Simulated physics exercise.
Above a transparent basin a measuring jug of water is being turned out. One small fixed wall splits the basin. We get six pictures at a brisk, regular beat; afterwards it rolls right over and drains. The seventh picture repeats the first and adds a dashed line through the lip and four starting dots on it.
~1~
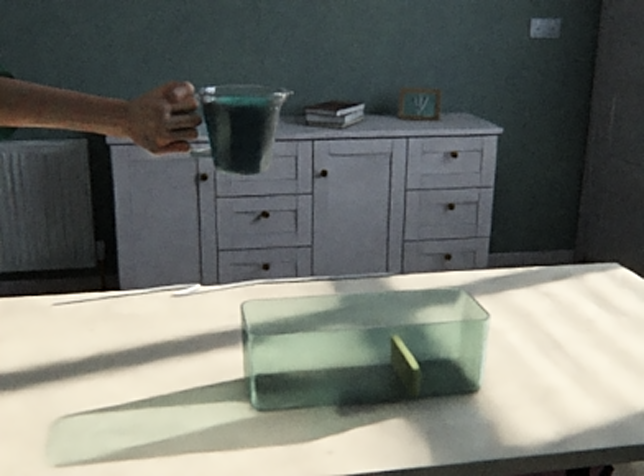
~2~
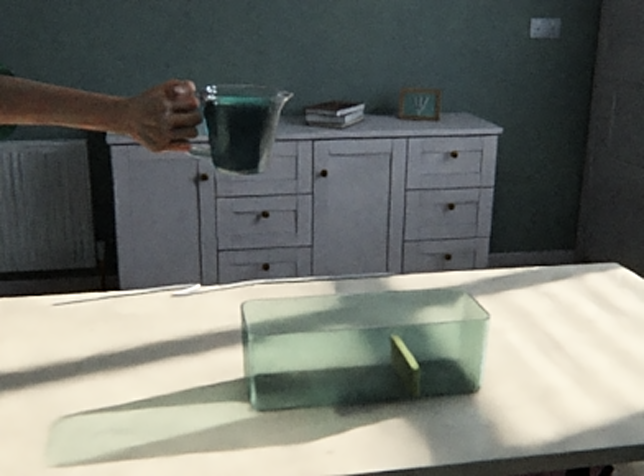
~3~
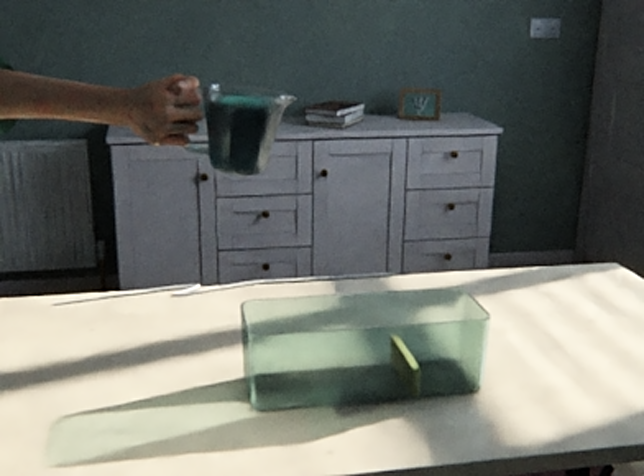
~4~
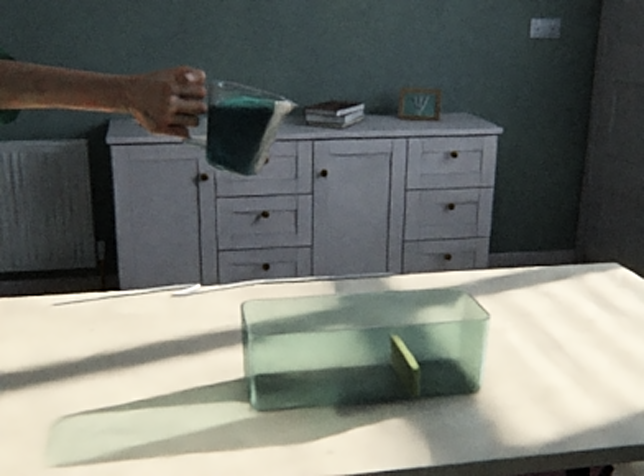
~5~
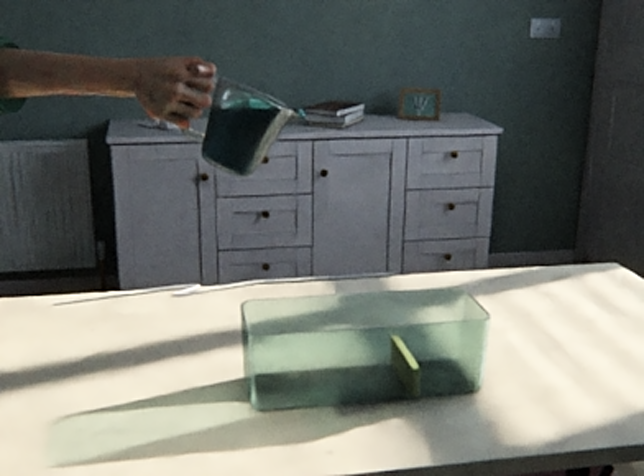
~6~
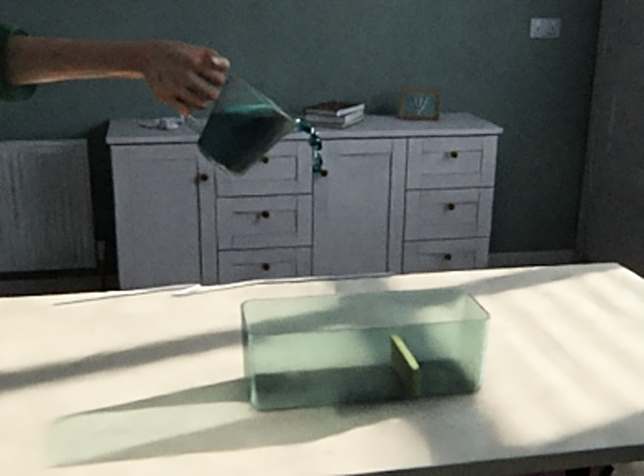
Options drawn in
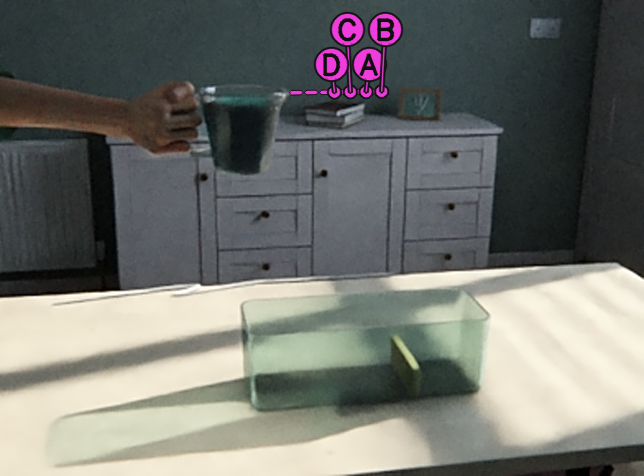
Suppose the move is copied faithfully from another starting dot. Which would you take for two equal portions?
Dot C does it best.
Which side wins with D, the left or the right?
More ends on the left.
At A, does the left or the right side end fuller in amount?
The right side.
On the marked copy, A at (366, 91); B at (381, 91); C at (350, 91); D at (334, 92).
For dot A, about 24 % ends left of the wall and 73 % right of it; 3 % is lost outside.
For dot B, about 17 % ends left of the wall and 80 % right of it; 4 % is lost outside.
For dot C, about 49 % ends left of the wall and 47 % right of it; 4 % is lost outside.
For dot D, about 79 % ends left of the wall and 16 % right of it; 5 % is lost outside.
